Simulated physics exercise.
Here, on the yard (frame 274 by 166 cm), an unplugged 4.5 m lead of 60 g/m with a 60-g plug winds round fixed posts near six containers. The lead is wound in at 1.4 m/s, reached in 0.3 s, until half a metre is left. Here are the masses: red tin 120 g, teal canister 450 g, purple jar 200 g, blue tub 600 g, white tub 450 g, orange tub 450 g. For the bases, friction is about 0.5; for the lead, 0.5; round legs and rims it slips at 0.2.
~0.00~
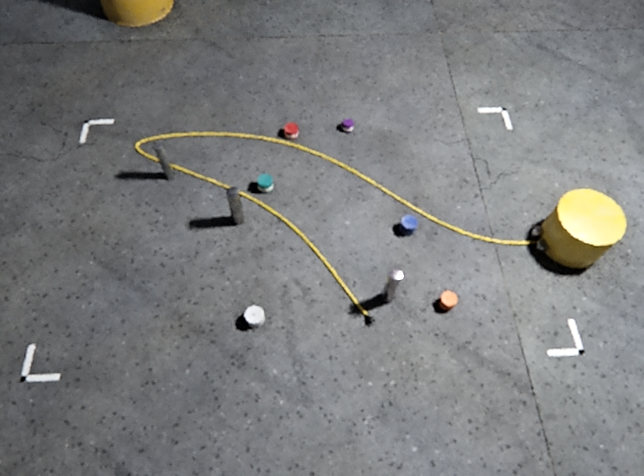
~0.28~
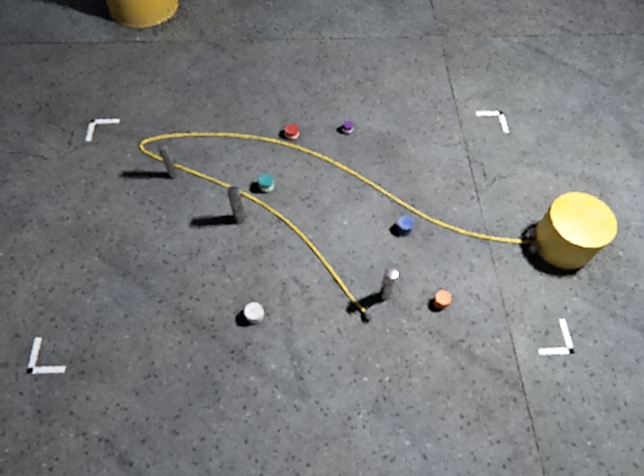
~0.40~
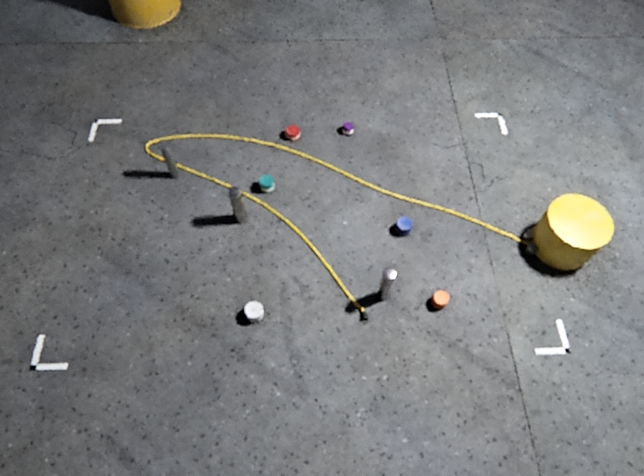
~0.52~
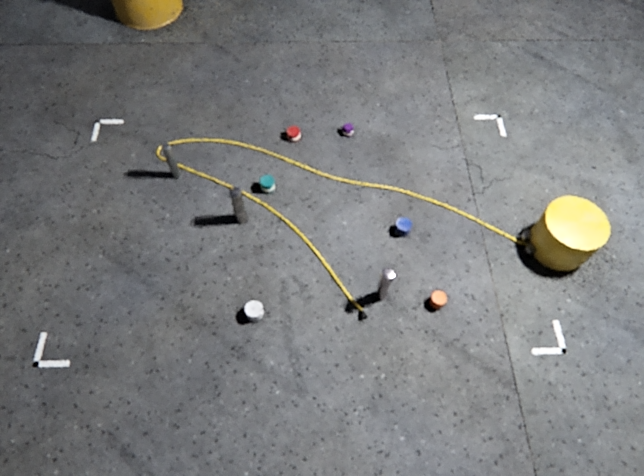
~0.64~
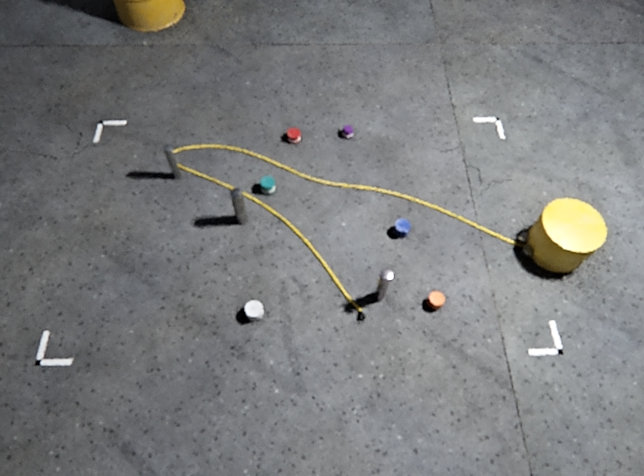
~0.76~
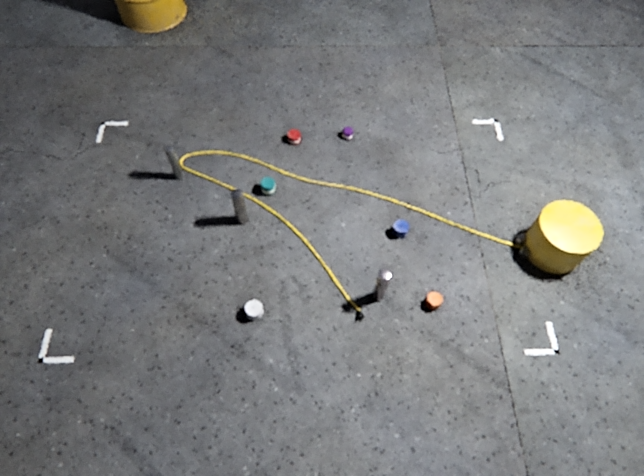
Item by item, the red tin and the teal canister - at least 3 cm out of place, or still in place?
As I see it, the red tin is not displaced. The teal canister is displaced.
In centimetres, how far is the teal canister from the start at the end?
For the teal canister, it's 10 cm.
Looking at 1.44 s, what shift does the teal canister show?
For the teal canister, the shift is 0 cm.
At 1.4 s, plug at (360, 314); nothing else has moved.
At 2.1 s, plug at (307, 246); teal canister 10 cm off its start.
At 2.8 s, plug at (418, 155); teal canister 11 cm off its start at (282, 190).
At 3.4 s, plug at (566, 248); teal canister 11 cm off its start.
At 4.2 s, plug at (576, 259); teal canister 11 cm off its start at (282, 190), red tin 0 cm off its start at (294, 134).
